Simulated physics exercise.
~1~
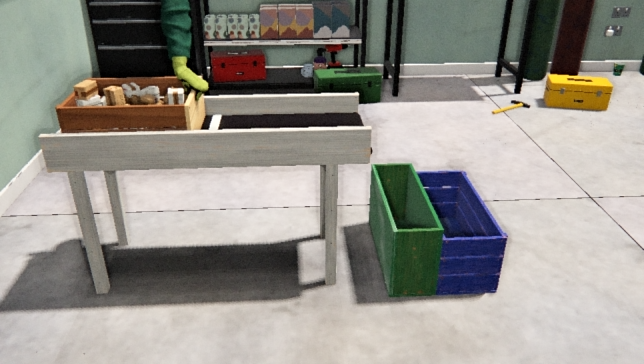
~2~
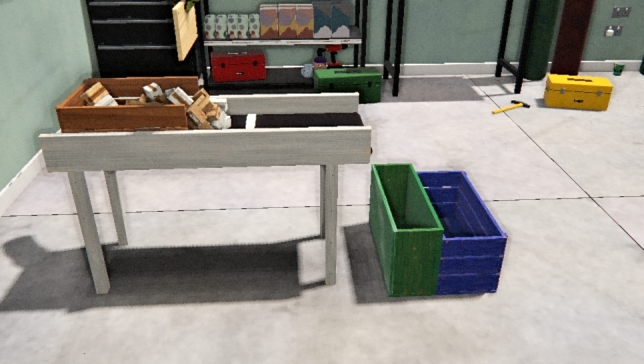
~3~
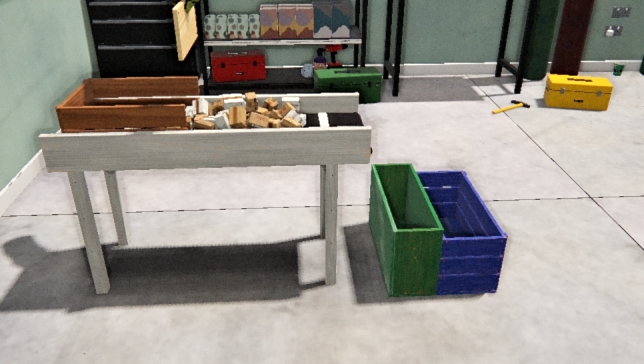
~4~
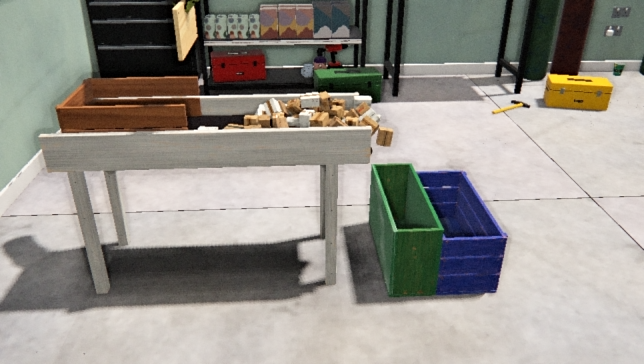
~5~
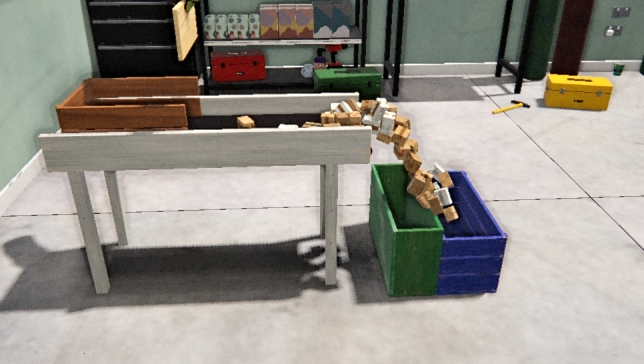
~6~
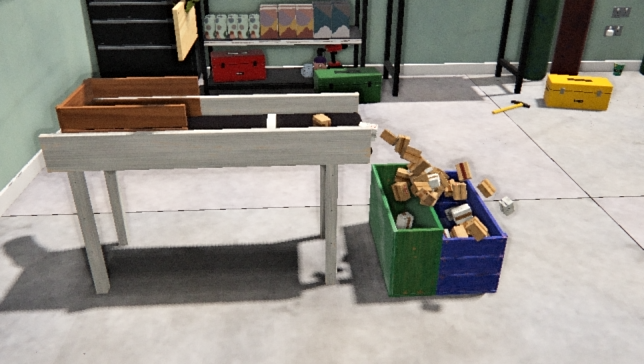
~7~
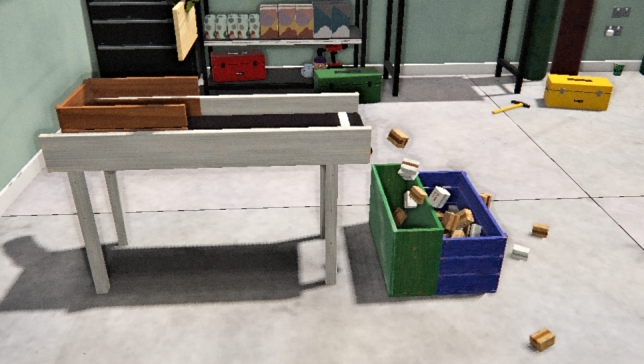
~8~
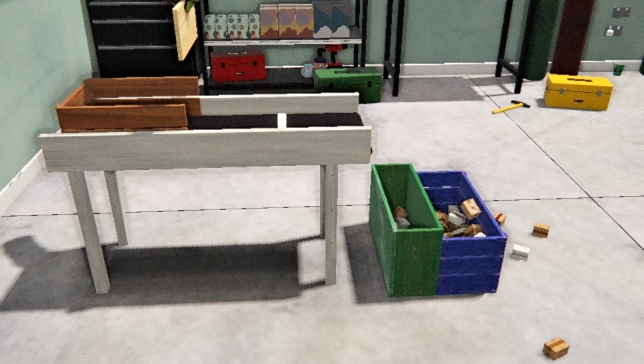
A gloved hand lifts a gate, and small blocks ride a belt into bins, some spilling.
